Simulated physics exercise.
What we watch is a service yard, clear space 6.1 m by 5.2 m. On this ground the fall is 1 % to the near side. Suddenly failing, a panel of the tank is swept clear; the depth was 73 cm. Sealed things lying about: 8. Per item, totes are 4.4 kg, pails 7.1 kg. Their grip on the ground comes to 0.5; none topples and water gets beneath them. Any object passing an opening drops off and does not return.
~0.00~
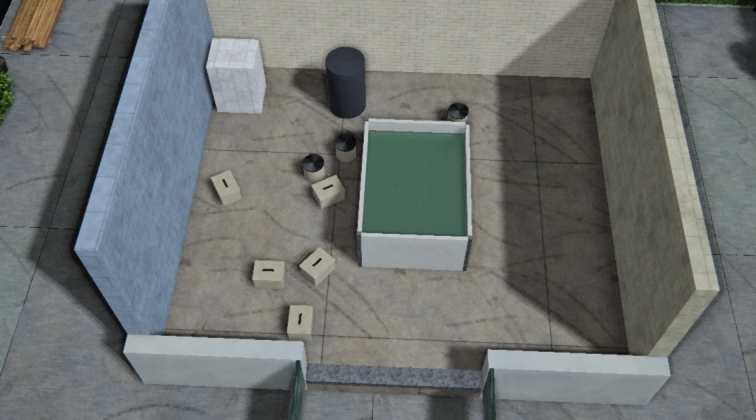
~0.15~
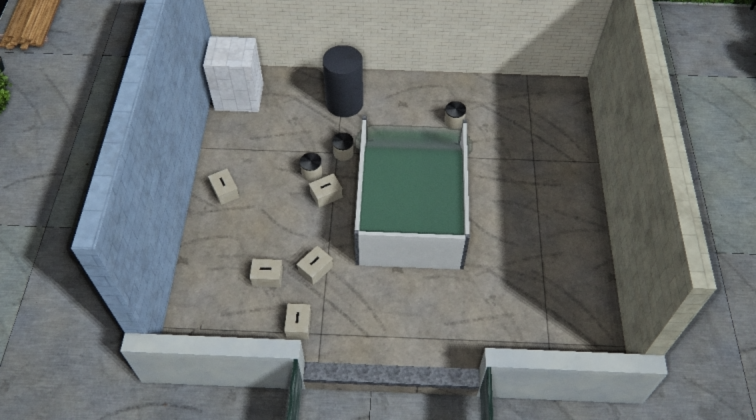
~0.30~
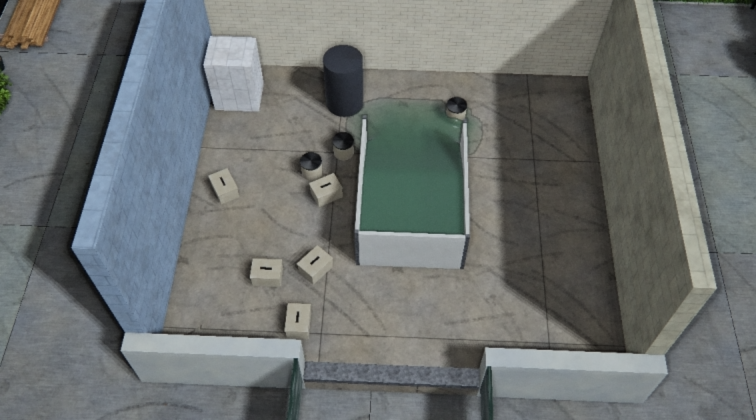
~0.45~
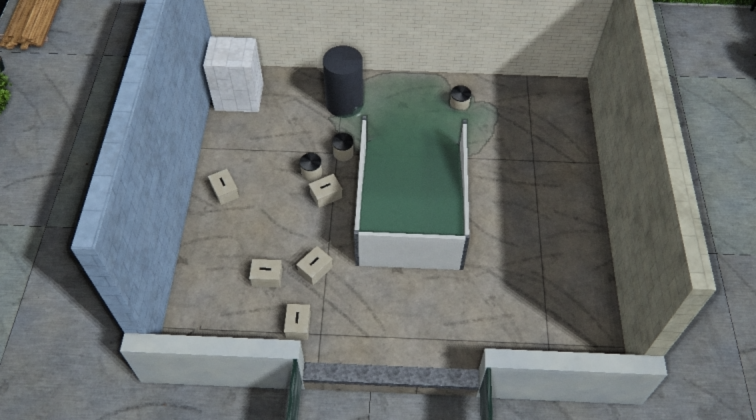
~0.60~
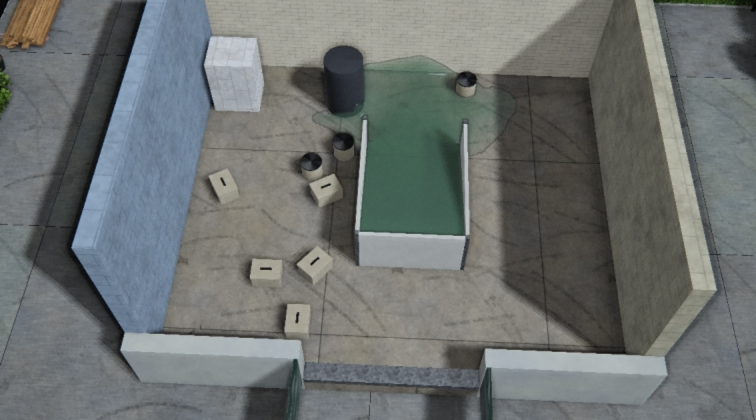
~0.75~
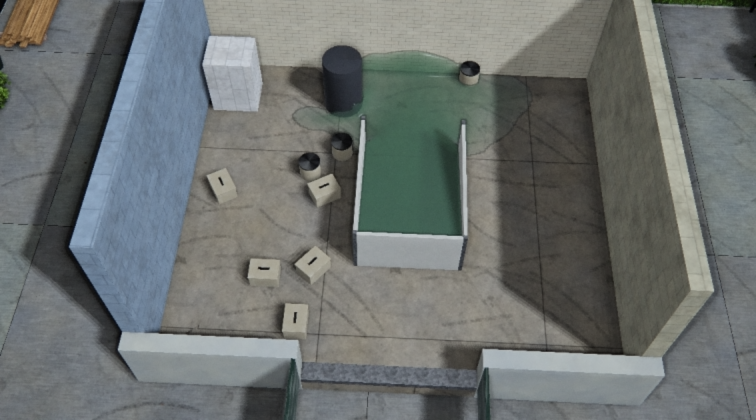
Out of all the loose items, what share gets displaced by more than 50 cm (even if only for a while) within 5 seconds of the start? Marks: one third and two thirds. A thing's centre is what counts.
I expect the share moved that far will be a third to two thirds.
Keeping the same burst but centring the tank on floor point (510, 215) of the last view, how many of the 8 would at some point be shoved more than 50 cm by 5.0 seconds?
So the tally would be 5.
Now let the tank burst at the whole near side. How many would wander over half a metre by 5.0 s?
The answer then is 1.
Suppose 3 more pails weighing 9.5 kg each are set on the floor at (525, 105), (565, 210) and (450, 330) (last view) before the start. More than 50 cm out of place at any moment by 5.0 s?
Going through them, I'd say exceeds it, exceeds it and finally falls short.
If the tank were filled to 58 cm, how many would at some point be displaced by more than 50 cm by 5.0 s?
Then 2.
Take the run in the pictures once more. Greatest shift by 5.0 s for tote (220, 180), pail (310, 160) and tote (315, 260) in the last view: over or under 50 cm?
In that order: More, less, short of it.
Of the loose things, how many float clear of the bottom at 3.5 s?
Count: 0.
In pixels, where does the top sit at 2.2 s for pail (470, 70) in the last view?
Near (578, 135).
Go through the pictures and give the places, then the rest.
The first frame shows a pail at (459, 110), on the bottom; a tote at (268, 270) rests on the ground; water covers 2.7 m2; 0 of 8 have shifted.
The second frame shows a pail at (456, 109), on the bottom; a tote at (266, 269), on the bottom; 3.5 m2 under water; 0 of 8 have shifted.
The third frame shows a pail at (457, 104), on the bottom, 8 cm from its start; a tote at (266, 268), on the bottom; 4.6 m2 under water; 1 of 8 have shifted.
The fourth frame shows a pail at (461, 93) rests on the ground, 35 cm from its start; a tote at (266, 269), on the bottom; water covers 5.8 m2; 1 of 8 have shifted.
The fifth frame shows a pail at (467, 79), on the bottom, 67 cm from its start; a tote at (266, 269), on the bottom; water covers 6.5 m2; 1 of 8 have shifted.
The sixth frame shows a pail at (470, 68), on the bottom, 93 cm from its start; a tote at (264, 269), on the bottom; 7.3 m2 under water; 1 of 8 have shifted.
After 1.1 s 1 of 8 are over 50 cm from their spots; 1 afloat.
After 2.2 s 1 of 8 are over 50 cm from their spots; 0 afloat.
After 3.5 s 2 of 8 are over 50 cm from their spots; 0 afloat.
After 5.0 s 3 of 8 are over 50 cm from their spots, and 3 have been at some point; 1 afloat.
